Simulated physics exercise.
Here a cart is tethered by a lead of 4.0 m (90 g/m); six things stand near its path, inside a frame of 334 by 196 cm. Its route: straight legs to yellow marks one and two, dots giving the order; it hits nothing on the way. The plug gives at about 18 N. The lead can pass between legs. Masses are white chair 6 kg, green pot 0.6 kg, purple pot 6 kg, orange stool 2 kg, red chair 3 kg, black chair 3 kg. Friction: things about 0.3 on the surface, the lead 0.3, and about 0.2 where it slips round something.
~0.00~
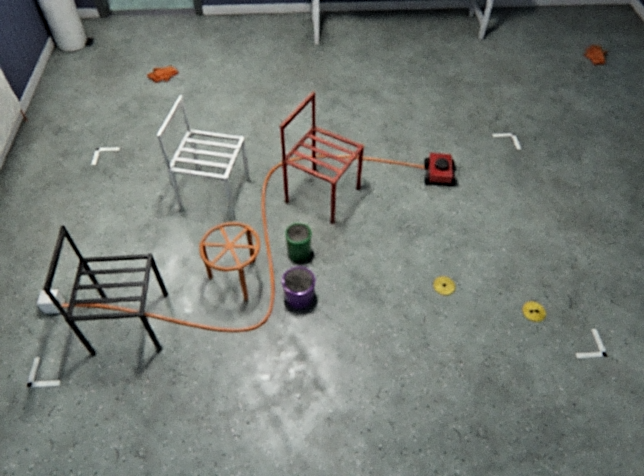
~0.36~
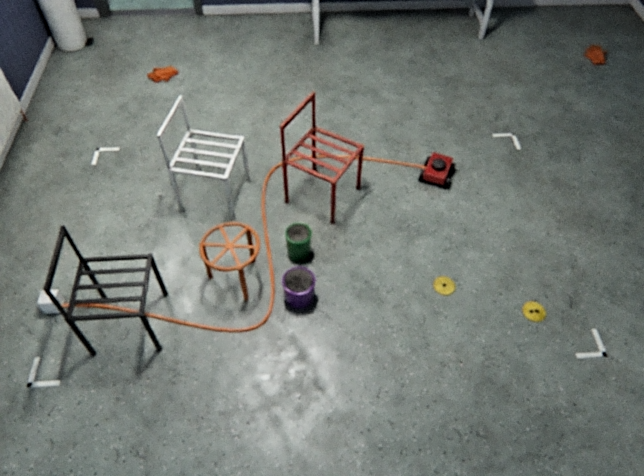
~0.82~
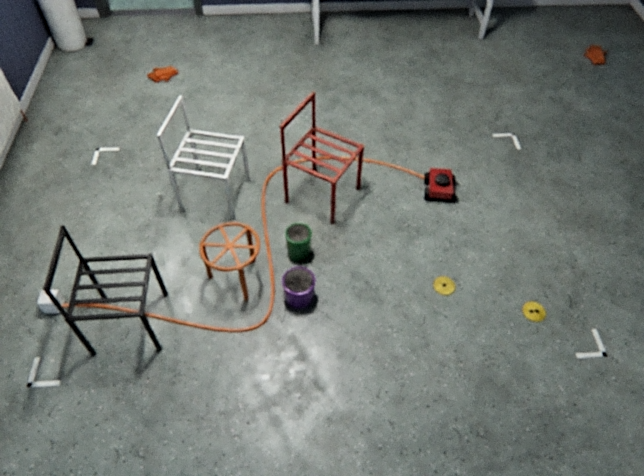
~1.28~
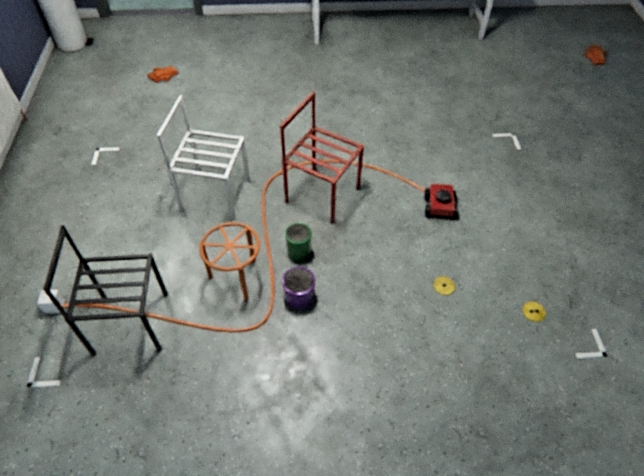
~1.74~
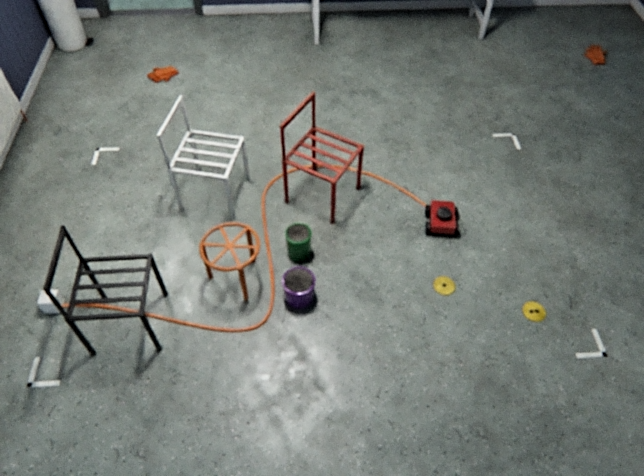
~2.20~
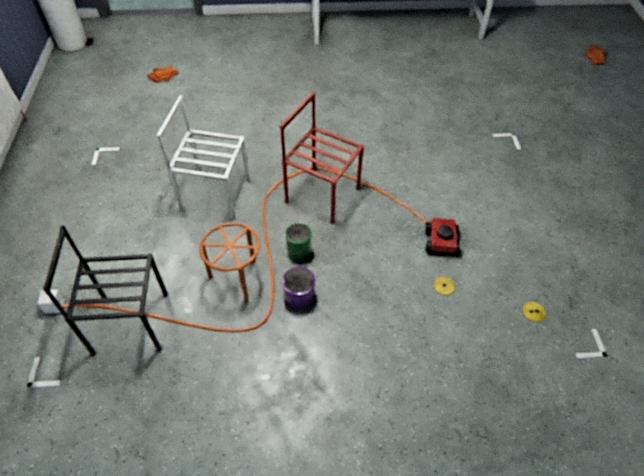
Small red cart trailing an orange cord rolling slowly down the right side of a grey floor, past chairs, stool and pots.
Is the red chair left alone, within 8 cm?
The red chair leaves its place.
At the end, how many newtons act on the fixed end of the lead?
About 3 N.
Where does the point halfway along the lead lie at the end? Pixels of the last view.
Around (296, 208).
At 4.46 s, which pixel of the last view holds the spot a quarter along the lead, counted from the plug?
At about (215, 303).
At 3.0 s, cart at (443, 266), lead slack at the fixed end; nothing else has moved.
At 3.7 s, cart at (463, 289), lead slack at the fixed end; nothing else has moved.
At 4.5 s, cart at (501, 299), 4 N at the fixed end; red chair 9 cm off its start at (327, 161).
At 5.2 s, cart at (532, 309), 3 N at the fixed end; red chair 20 cm off its start.
At 5.6 s, cart at (532, 309), 3 N at the fixed end; red chair 20 cm off its start at (333, 172).
